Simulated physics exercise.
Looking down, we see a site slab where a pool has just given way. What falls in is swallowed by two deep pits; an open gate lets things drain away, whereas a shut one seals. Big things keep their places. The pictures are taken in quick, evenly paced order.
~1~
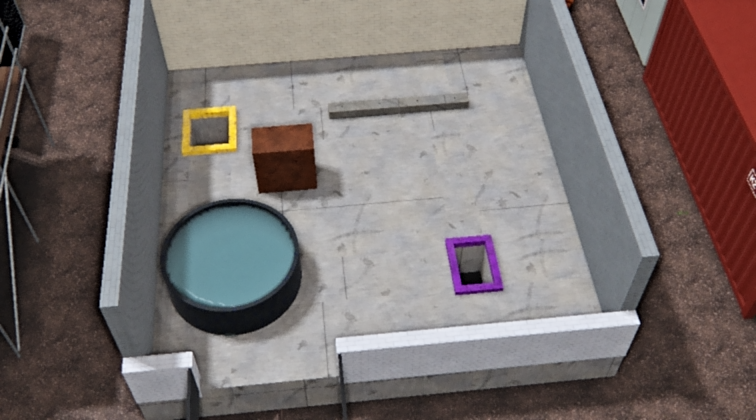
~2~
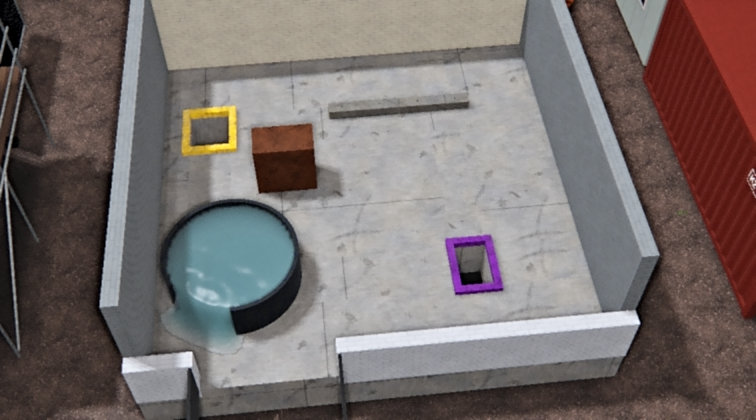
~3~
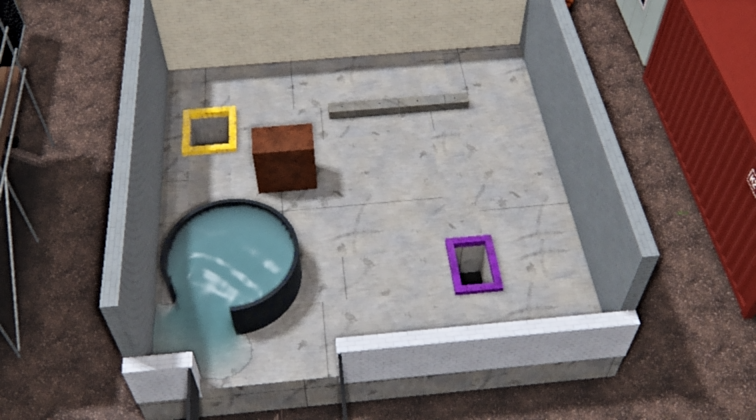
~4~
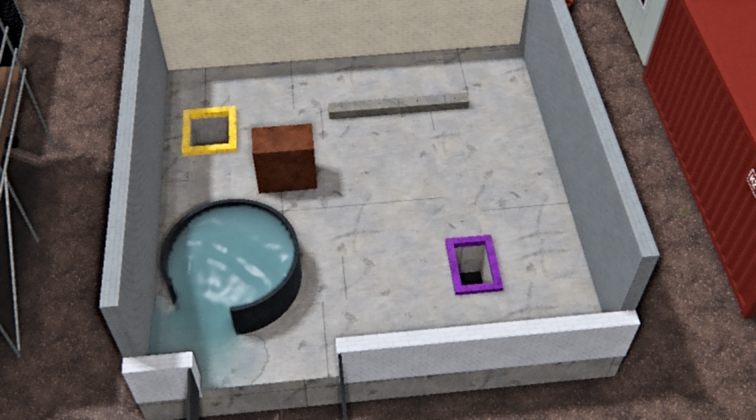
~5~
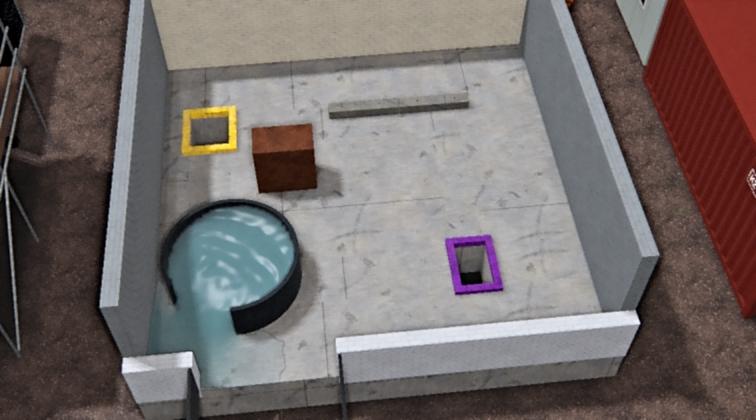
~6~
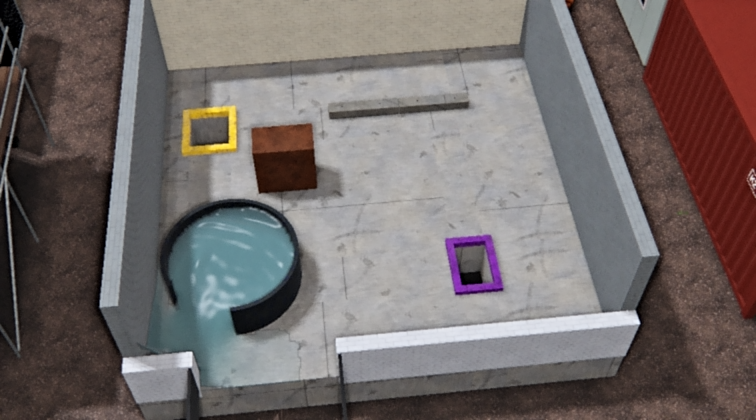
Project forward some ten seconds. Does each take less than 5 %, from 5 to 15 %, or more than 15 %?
It ends like this: The gate takes more than 15 %; the yellow pit takes less than 5 %; the purple pit takes less than 5 %.
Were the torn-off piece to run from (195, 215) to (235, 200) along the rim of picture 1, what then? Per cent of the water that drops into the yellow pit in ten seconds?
Yellow: 15 %.
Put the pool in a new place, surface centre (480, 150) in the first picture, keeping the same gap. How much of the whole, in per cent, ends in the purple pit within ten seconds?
Within ten seconds the purple pit takes 20 percent of the total.
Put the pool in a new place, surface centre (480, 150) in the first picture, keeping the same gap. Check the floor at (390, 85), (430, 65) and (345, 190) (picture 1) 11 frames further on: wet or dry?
Going through the three spots, I'd say high and dry, high and dry, high and dry.
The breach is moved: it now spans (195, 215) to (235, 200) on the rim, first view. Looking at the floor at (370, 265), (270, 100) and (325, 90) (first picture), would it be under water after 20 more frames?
First point spared, second point swamped, third point swamped.
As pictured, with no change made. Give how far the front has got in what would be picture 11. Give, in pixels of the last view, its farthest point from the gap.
At roughly (161, 221).
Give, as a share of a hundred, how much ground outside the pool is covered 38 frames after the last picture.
Roughly 30 %.
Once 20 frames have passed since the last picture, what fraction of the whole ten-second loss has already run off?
Share gone by then: About 55 %.
A moment on, water covers 5 % of the floor; the gate 8 %, the yellow pit 0 %, the purple pit 0 %.
Next, water covers 10 % of the floor; the gate 18 %, the yellow pit 0 %, the purple pit 0 %.
Then, water covers 20 % of the floor; the gate 30 %, the yellow pit 1 %, the purple pit 0 %.
Later, water covers 30 % of the floor; the gate 44 %, the yellow pit 1 %, the purple pit 0 %.
In the end, water covers 40 % of the floor; the gate 55 %, the yellow pit 1 %, the purple pit 0 %.
